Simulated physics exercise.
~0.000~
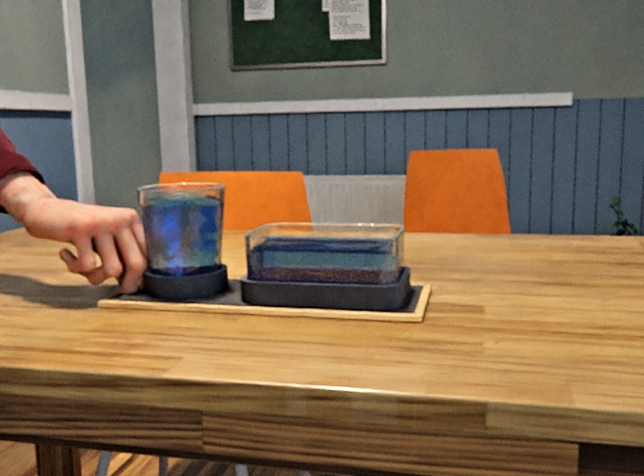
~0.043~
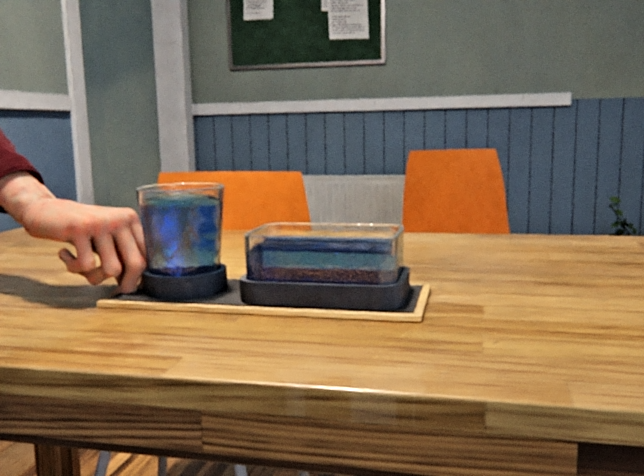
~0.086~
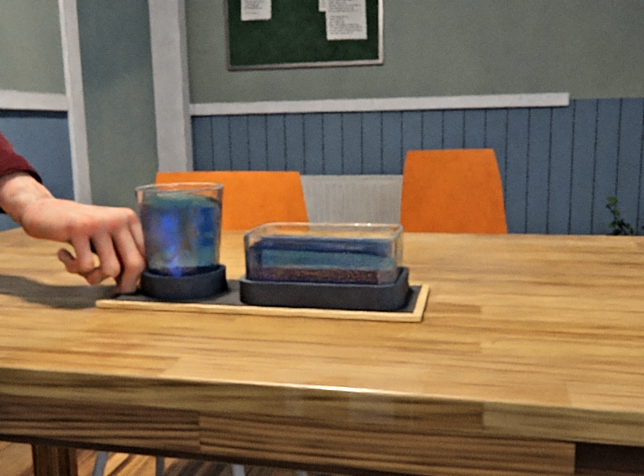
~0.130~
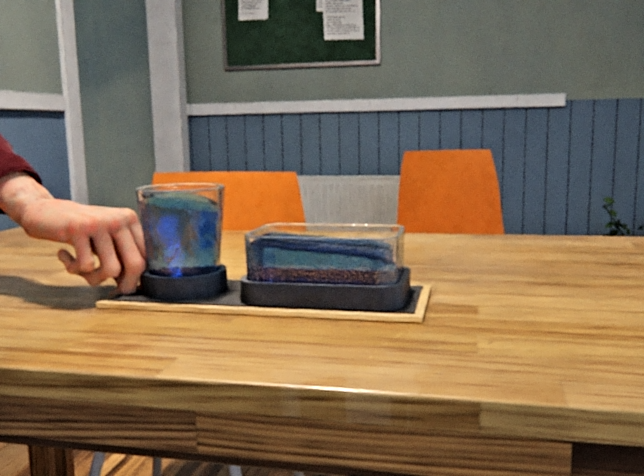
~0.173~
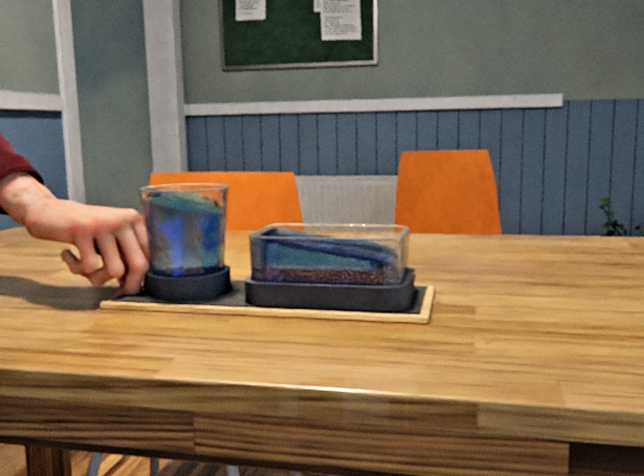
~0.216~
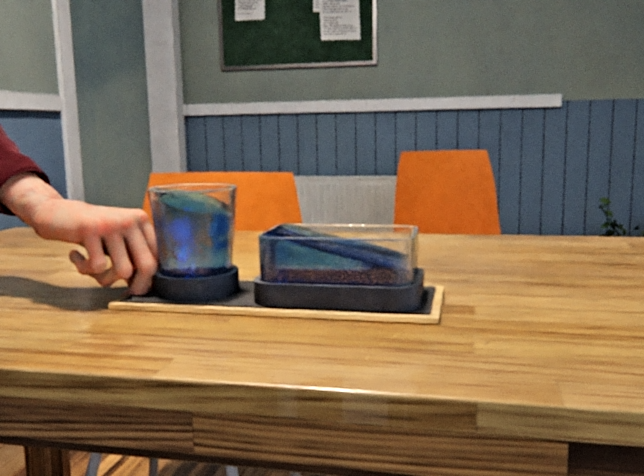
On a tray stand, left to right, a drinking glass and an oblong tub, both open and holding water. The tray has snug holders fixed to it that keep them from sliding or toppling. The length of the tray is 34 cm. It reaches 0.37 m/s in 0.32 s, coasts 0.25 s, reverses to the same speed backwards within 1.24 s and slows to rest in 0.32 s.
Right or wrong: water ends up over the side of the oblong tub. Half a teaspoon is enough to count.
Right.
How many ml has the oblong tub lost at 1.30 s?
10 ml.
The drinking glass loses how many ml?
I'd say around 0 ml all told.
After 0.76 s the tray moves at 0.33 m/s; losses from the left are 0, 4 ml.
After 1.30 s the tray moves at 0.10 m/s; losses from the left are 0, 12 ml.
After 1.84 s the tray moves at 0.36 m/s; losses from the left are 0, 12 ml.
After 2.38 s the tray moves at 0.00 m/s; losses from the left are 0, 12 ml.
In the end losses from the left are 0, 12 ml.
